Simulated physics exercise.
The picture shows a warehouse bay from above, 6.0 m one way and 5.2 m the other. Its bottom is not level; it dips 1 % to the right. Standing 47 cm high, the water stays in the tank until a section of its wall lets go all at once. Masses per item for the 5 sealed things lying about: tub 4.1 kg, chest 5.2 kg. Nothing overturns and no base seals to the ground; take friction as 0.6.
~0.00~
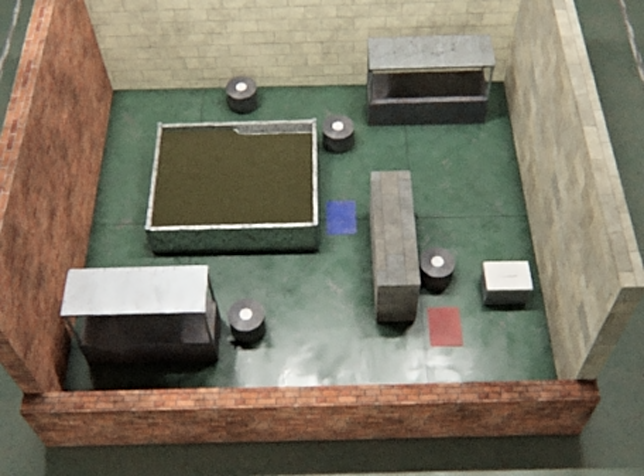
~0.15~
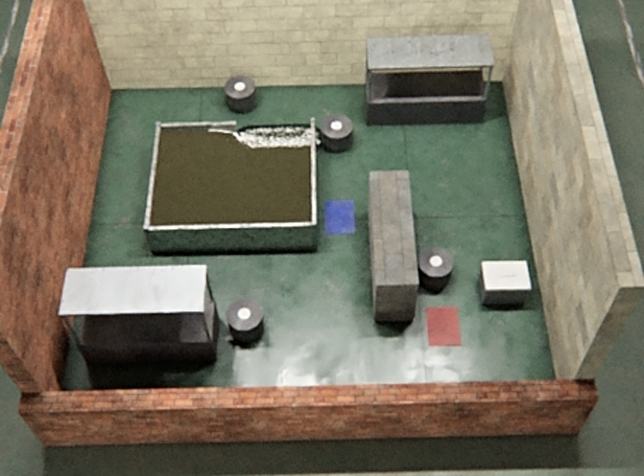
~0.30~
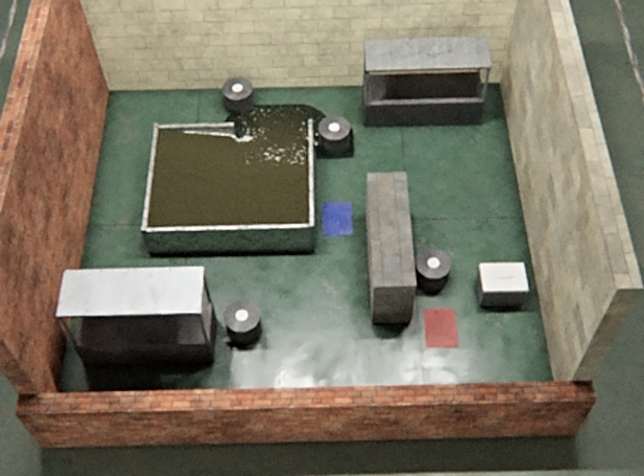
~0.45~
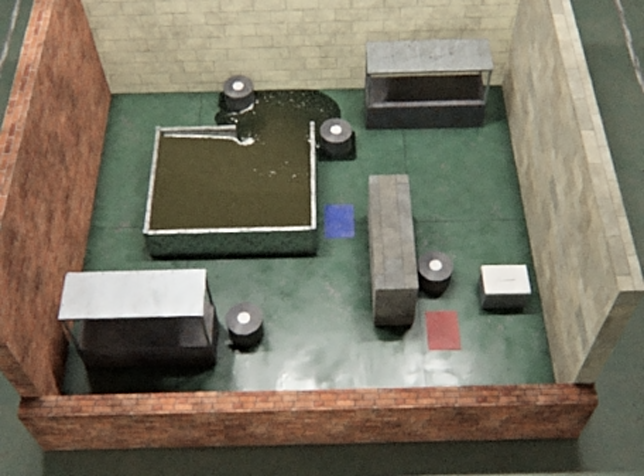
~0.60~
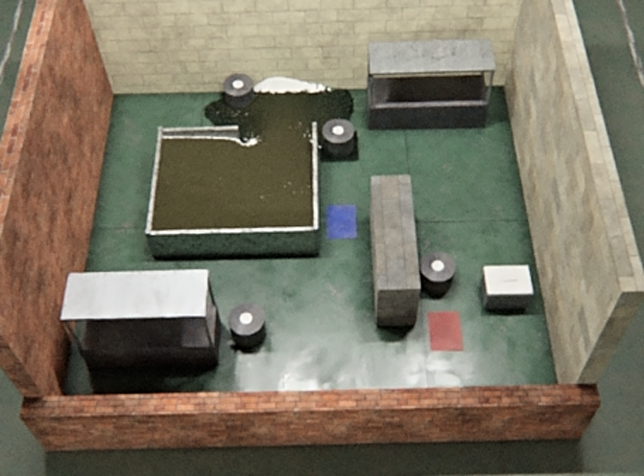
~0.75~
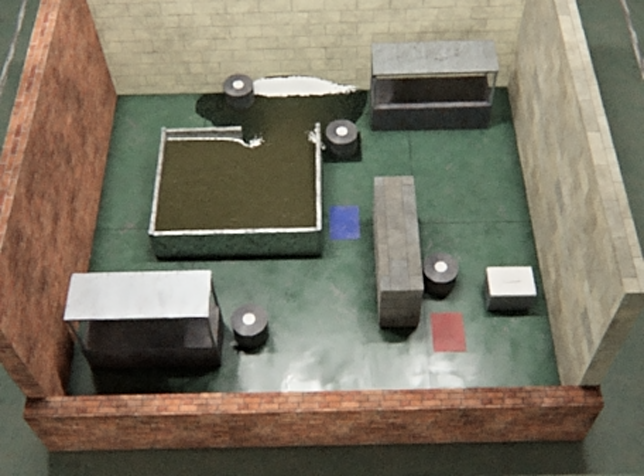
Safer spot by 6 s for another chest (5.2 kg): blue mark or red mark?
The red mark is safer.
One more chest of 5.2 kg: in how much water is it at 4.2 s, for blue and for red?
I'd say close to 3 cm, and close to 1 cm for the other.
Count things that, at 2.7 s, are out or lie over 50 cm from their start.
By that point, 2.
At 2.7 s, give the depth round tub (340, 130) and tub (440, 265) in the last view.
Depths: Near 8 cm, then near 0 cm.
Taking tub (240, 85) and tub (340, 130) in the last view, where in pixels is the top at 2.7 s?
Around (131, 139) and (338, 180).
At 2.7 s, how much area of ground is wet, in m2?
About 13 m2 is covered.
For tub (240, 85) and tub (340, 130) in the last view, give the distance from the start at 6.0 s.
Respectively, 350 cm and 400 cm.
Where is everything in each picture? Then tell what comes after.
The first frame shows a tub at (241, 87), on the bottom; a tub at (338, 127), on the bottom; the blue patch at (341, 217); the red patch at (445, 327); 3.6 m2 under water; 0 of 5 have shifted.
The second frame shows a tub at (240, 87), on the bottom; a tub at (336, 126) rests on the ground; the blue patch at (340, 217); the red patch at (443, 326); 4.2 m2 under water; 0 of 5 have shifted.
The third frame shows a tub at (237, 88) rests on the ground; a tub at (334, 128) rests on the ground; the blue patch at (337, 219); the red patch at (441, 328); 4.7 m2 under water; 0 of 5 have shifted.
The fourth frame shows a tub at (238, 86) rests on the ground, 10 cm from its start; a tub at (336, 130) rests on the ground; the blue patch at (339, 221); the red patch at (443, 331); water covers 5.4 m2; 1 of 5 have shifted.
The fifth frame shows a tub at (238, 85) rests on the ground, 14 cm from its start; a tub at (338, 131) rests on the ground; the blue patch at (341, 222); the red patch at (445, 331); water covers 5.8 m2; 1 of 5 have shifted.
The sixth frame shows a tub at (238, 85) floats, 16 cm from its start; a tub at (342, 132) rests on the ground; the blue patch at (345, 223); the red patch at (448, 332); 6.1 m2 under water; 1 of 5 have shifted.
After 1.2 s on blue it would be 0 cm off in 0 cm of water; on red it would be 0 cm off in 0 cm of water.
After 2.7 s on blue it would be 4 cm off in 2 cm of water; on red it would be 0 cm off in 0 cm of water.
After 4.2 s on blue it would be 133 cm off in 3 cm of water; on red it would be 0 cm off in 1 cm of water.
After 6.0 s on blue it would be 254 cm off in 4 cm of water; on red it would be 4 cm off in 2 cm of water.
